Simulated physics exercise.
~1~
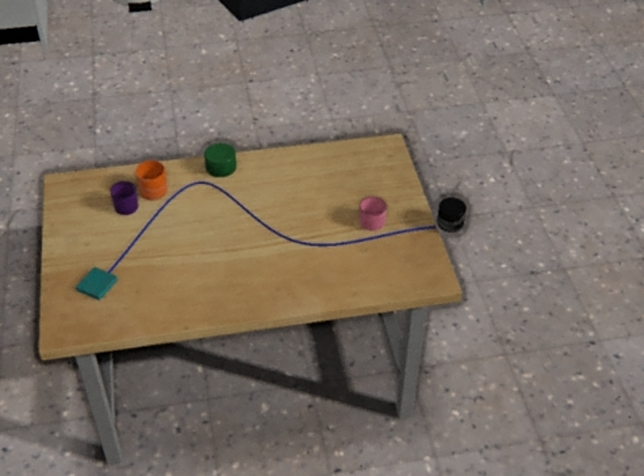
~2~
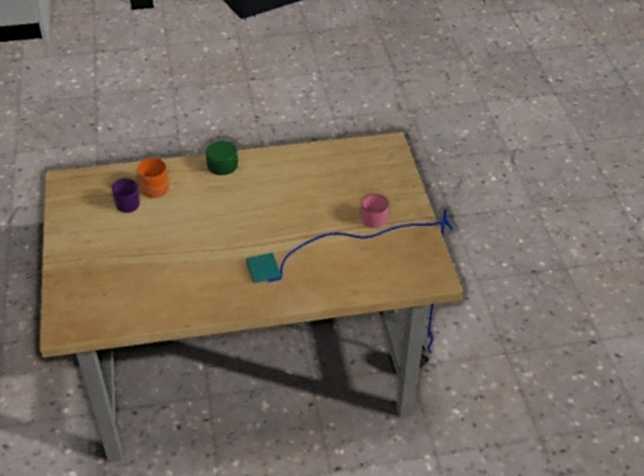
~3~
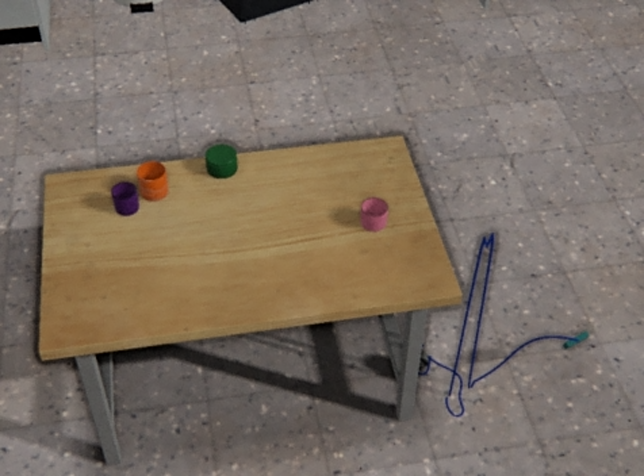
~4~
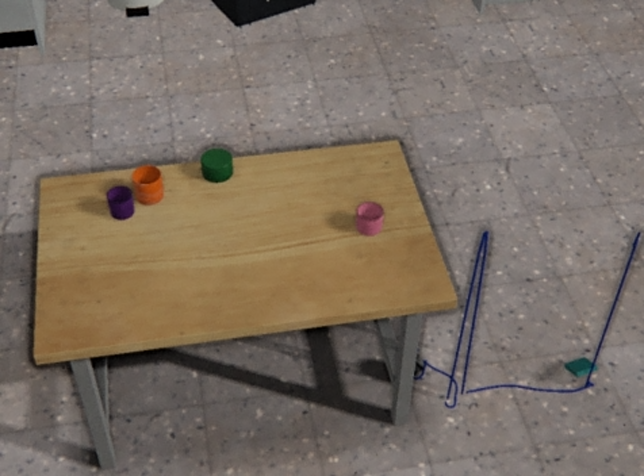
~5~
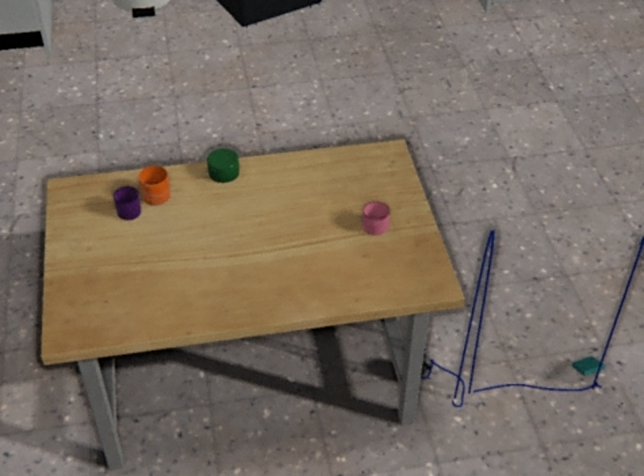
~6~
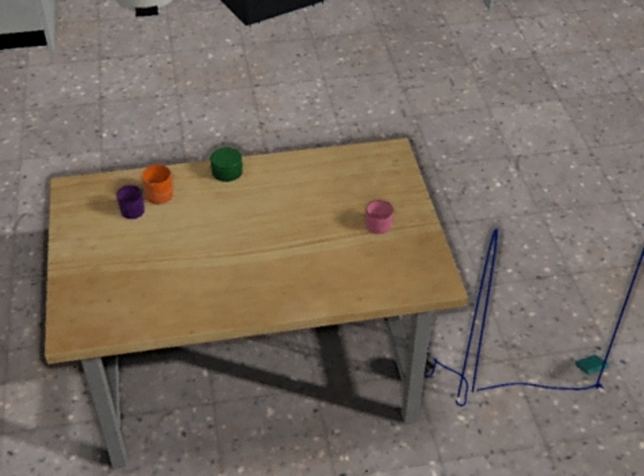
A thin blue cable curves across a wooden table on a speckled tiled floor, seen from above by a slightly swaying camera. It links a flat teal object at the left to a small black cylinder just off the right edge. Purple and orange cups and a green tub stand along the back, with a pink mug at the right. The black piece drops to the floor by the right leg, and the teal one slides rightward, then goes over the edge. Both end on the floor with the cable strung in tall loops, while the cups and tub stay put.
